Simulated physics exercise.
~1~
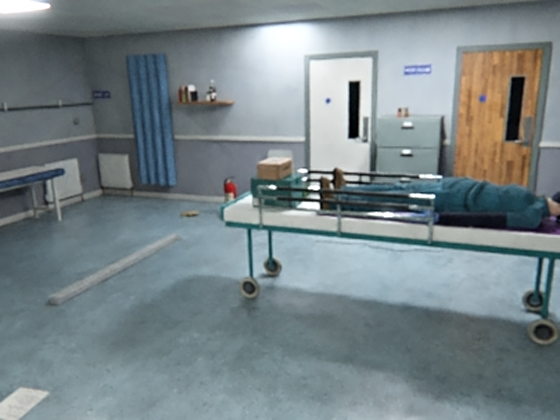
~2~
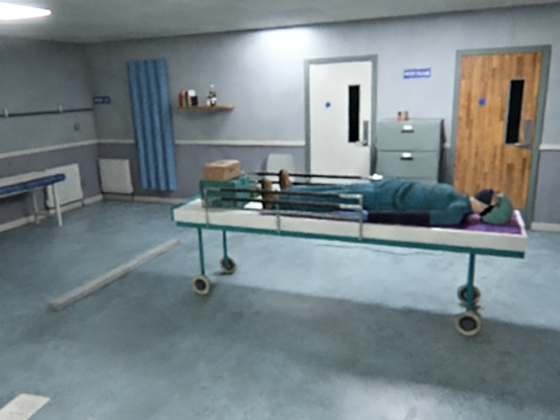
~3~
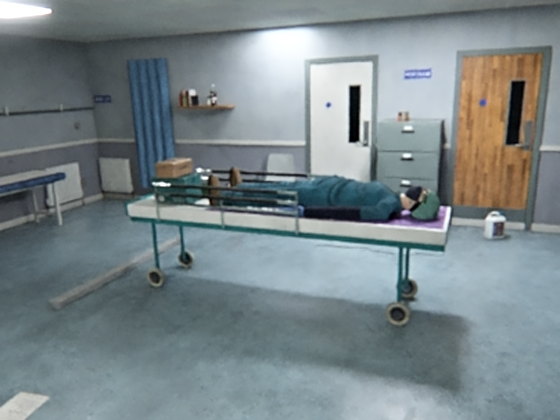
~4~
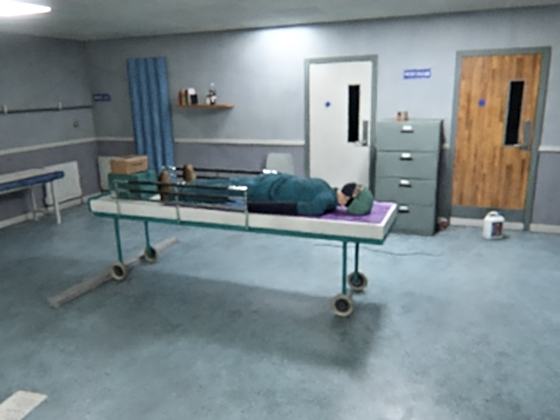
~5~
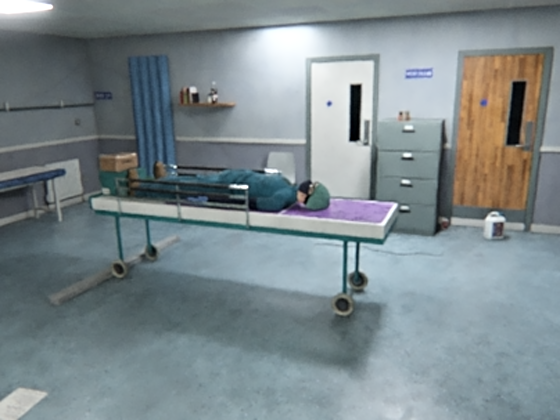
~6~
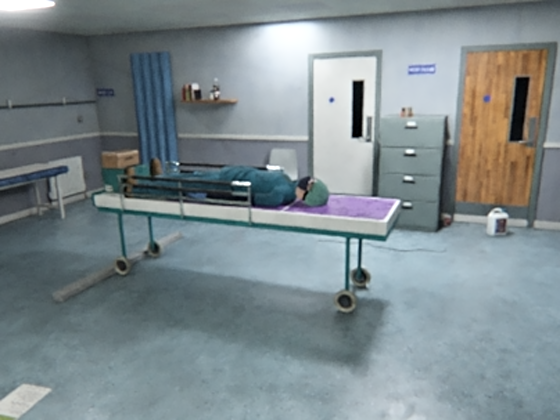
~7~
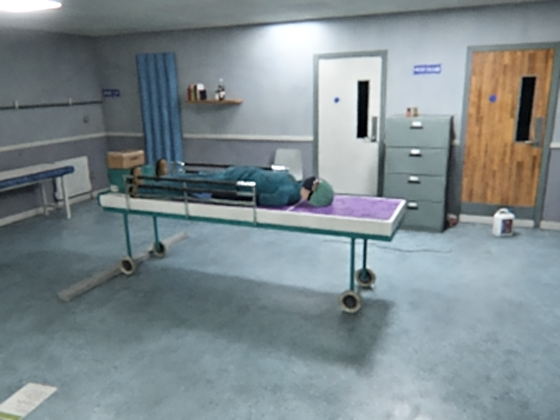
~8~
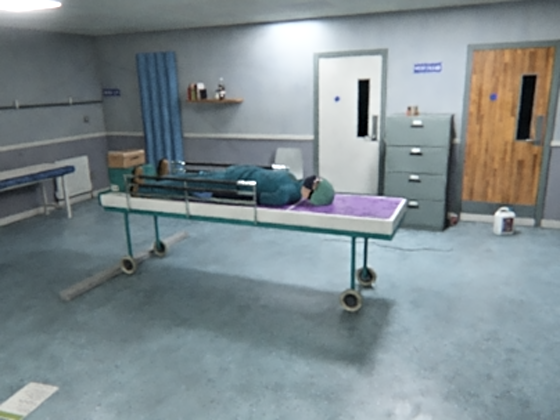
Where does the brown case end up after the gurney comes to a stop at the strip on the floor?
The brown case stays on the gurney, resting at the left end near the person's feet.
